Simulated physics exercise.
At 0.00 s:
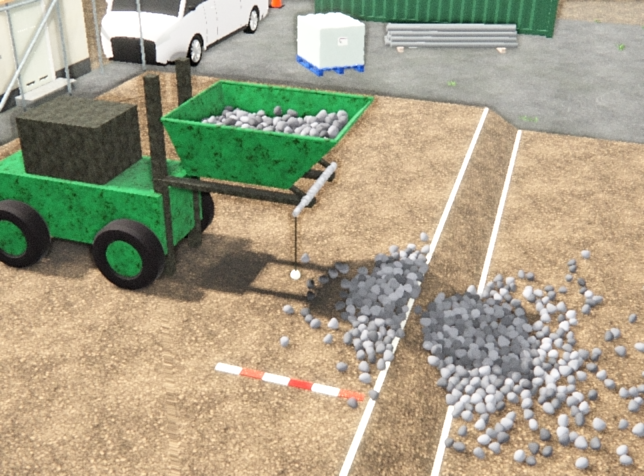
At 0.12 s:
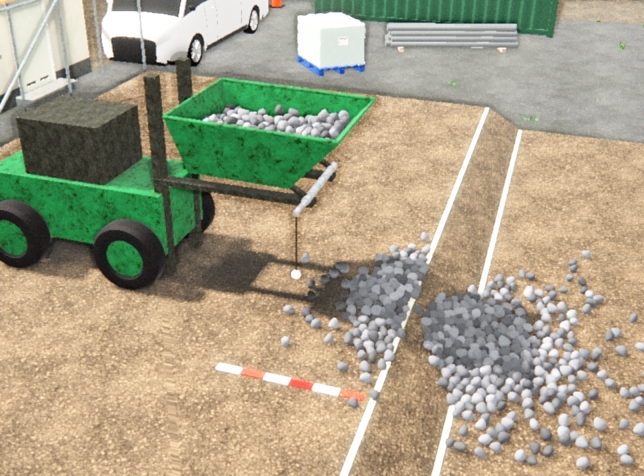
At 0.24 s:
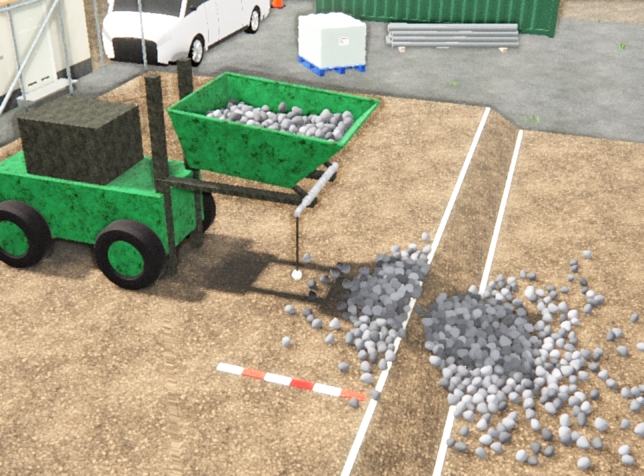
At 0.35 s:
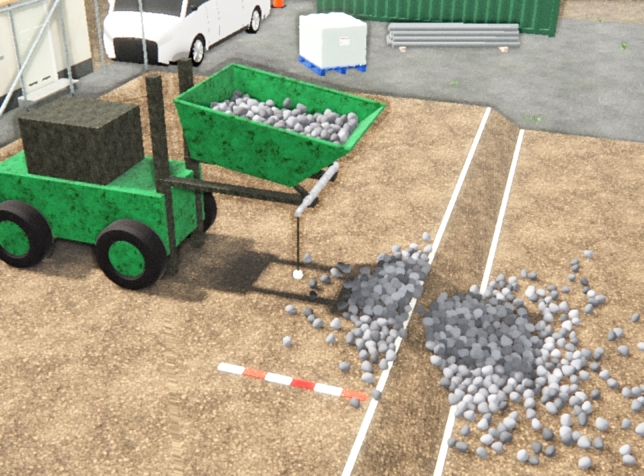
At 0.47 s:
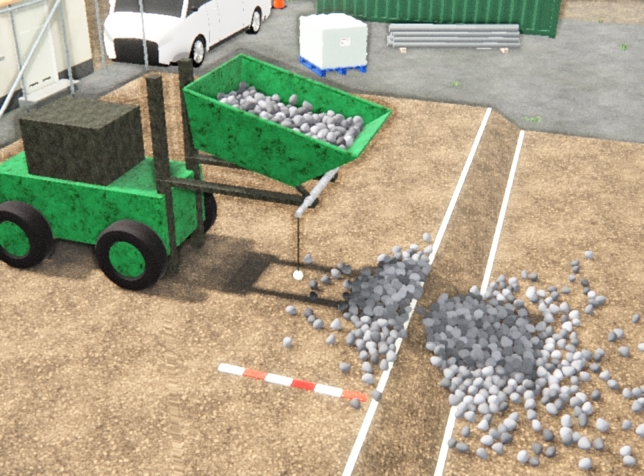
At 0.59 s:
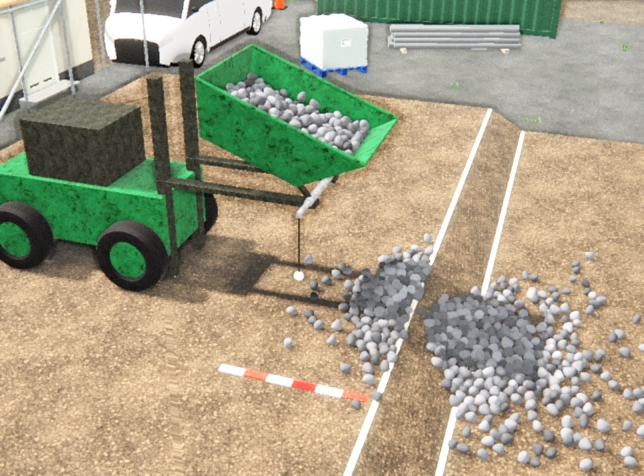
A dirt yard with a paved strip behind it is seen from the side and slightly above. At left, a green fork truck holds a green skip of rounded grey stones, with loose stones heaped around a white-edged bank at right, a red-and-white staff on the ground, and a white van behind. The skip tilts gradually, its left end rising and its right lip lowering, while the truck and camera stay still.
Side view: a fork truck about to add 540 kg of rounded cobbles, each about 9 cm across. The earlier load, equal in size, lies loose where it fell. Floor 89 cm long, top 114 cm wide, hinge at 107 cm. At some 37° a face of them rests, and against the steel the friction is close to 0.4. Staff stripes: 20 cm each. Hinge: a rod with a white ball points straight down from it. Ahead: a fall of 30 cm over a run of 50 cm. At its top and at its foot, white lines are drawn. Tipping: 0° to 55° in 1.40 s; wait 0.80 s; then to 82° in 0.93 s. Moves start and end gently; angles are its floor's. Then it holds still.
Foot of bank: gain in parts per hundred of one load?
Approx. 54 in a hundred.
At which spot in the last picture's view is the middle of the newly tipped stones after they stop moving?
Middle: Approx. (471, 327) px.
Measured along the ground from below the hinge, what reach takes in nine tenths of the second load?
Distance ahead of it: About 180 cm.
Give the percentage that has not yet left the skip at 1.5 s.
About 100 per cent.
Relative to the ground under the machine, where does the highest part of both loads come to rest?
20 cm above.
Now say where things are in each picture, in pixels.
The first frame shows lip at (337, 142), floor tilted 0°, highest stones at (313, 119). The earlier load is highest near (382, 286), 15 cm above ground level, 42 % on the top or the slope, 57 % at the foot of the bank.
In the second frame, the skip is at 1°, its lip at (339, 143); the top of the load is at (282, 118); the stones move at 0.2 m/s on average.
The third frame shows lip at (344, 146), floor tilted 4°, highest stones at (243, 113); the stones move at 0.4 m/s on average.
The fourth frame shows lip at (350, 150), floor tilted 9°, highest stones at (246, 106); the stones move at 0.5 m/s on average.
The fifth frame shows lip at (358, 157), floor tilted 15°, highest stones at (247, 98); the stones move at 0.6 m/s on average.
The sixth frame shows lip at (365, 166), floor tilted 21°, highest stones at (255, 88); the stones move at 0.7 m/s on average.
After 1.0 s the floor is at 46°; in per cent of one load, 100 in the skip, 42 on the top or the slope, 57 at the foot of the bank; the foremost stones are past the picture's edge.
After 1.5 s the floor is at 55°; in per cent of one load, 99 in the skip, 43 on the top or the slope, 57 at the foot of the bank; the foremost stones are past the picture's edge.
After 3.6 s the floor is at 82°; in per cent of one load, 3 in the skip, 99 on the top or the slope, 97 at the foot of the bank; the foremost stones are past the picture's edge.
After 6.2 s the floor is at 82°; in per cent of one load, 0 in the skip, 88 on the top or the slope, 111 at the foot of the bank; the foremost stones are past the picture's edge. Net gain at the foot of the bank, 54.
